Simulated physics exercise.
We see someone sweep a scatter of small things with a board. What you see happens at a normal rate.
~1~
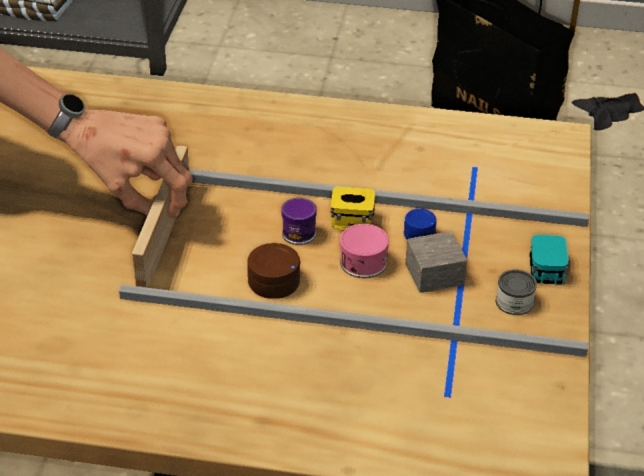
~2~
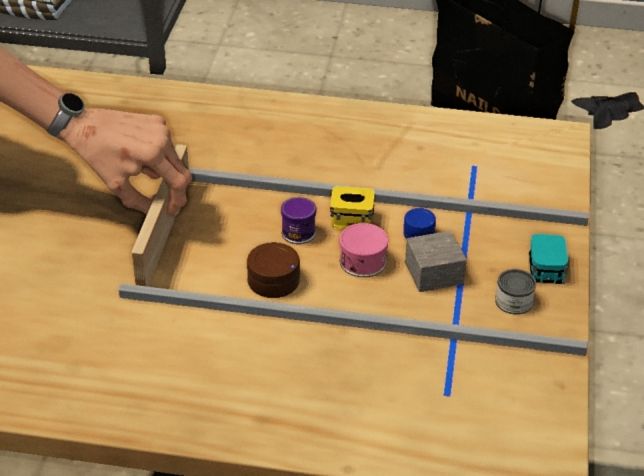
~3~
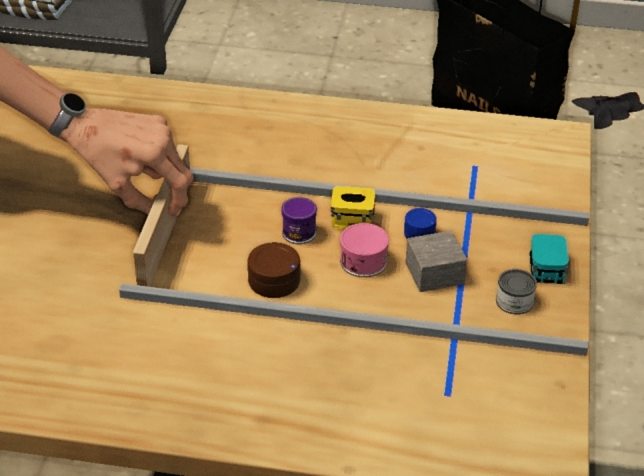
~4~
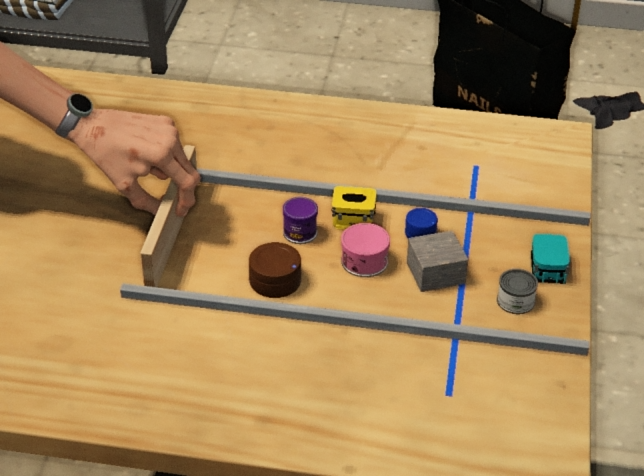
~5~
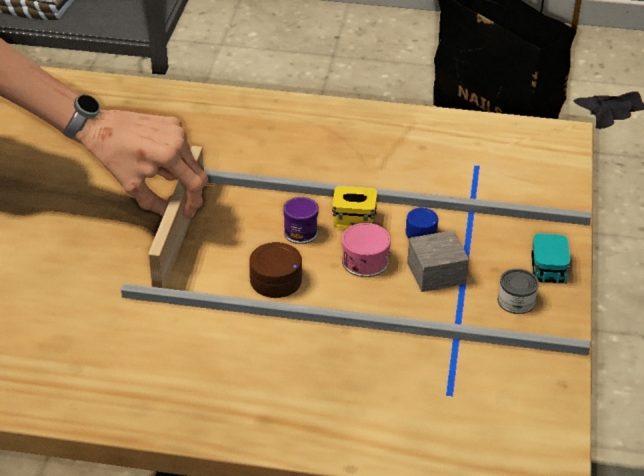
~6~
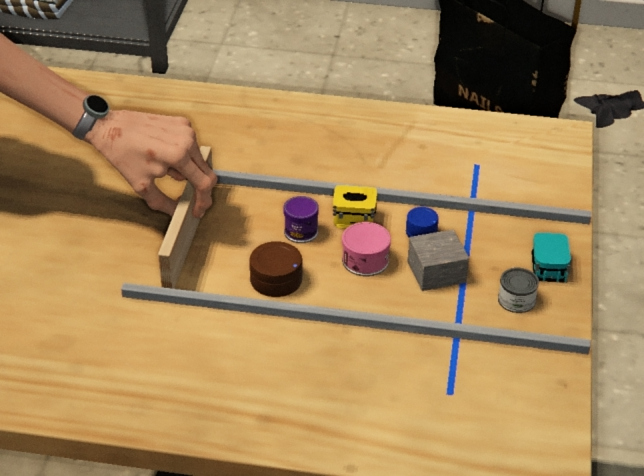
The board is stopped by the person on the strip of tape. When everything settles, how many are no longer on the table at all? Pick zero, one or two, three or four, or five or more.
Zero are off the table.
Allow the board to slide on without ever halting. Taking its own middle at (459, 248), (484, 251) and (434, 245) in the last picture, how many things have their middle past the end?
0; 0; 0.
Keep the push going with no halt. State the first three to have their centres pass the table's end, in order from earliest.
First the white tin, then the turquoise case, then the grey block.
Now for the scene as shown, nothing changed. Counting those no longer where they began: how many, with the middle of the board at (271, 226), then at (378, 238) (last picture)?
Counting first: 1, next 6.
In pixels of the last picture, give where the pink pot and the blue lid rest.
In the last picture the pink pot sits at (489, 264) while the blue lid sits at (519, 240).
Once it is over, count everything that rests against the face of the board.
4.
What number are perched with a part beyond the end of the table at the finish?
Number: 1.
Soon after, none off yet; turquoise case at rest near (550, 258); white tin at rest near (518, 290); grey block at rest near (438, 260).
Then, none off yet; turquoise case at rest near (550, 260); white tin moved a little near (535, 296); grey block moved about its own width near (497, 266).
At rest, the number that fall off is zero.
